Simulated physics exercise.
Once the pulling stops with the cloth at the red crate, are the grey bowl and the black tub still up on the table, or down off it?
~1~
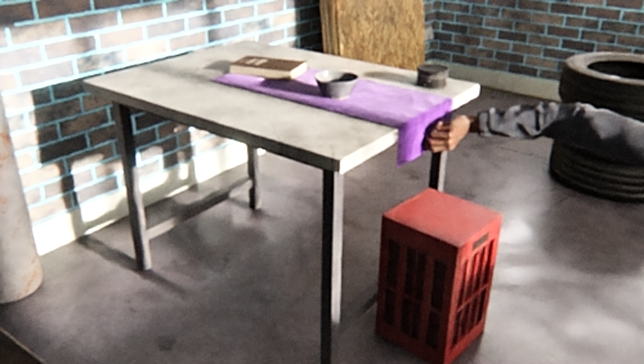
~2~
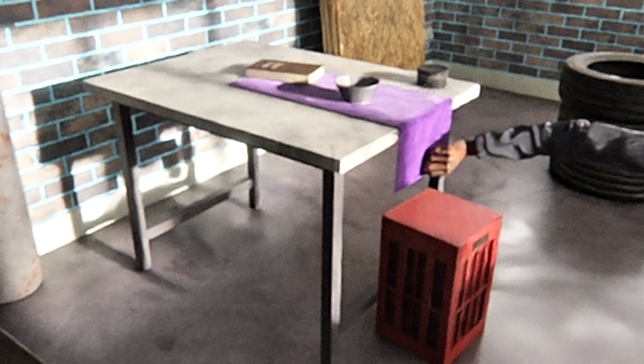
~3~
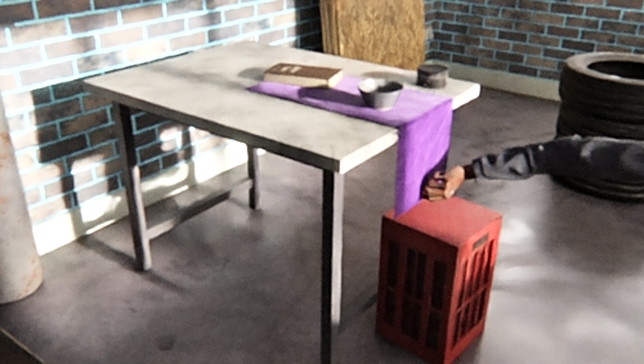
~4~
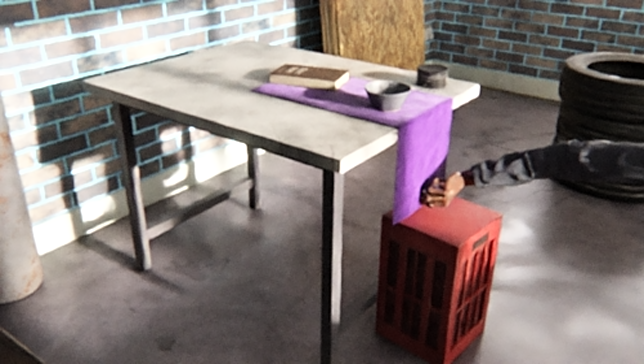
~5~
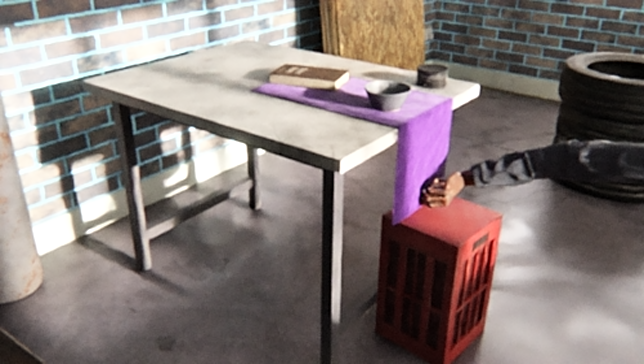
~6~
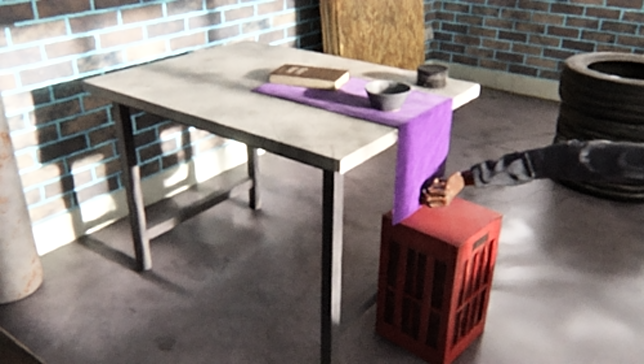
The grey bowl stays on the table, shifted to the right with the cloth. The black tub also remains up there, in its original place.
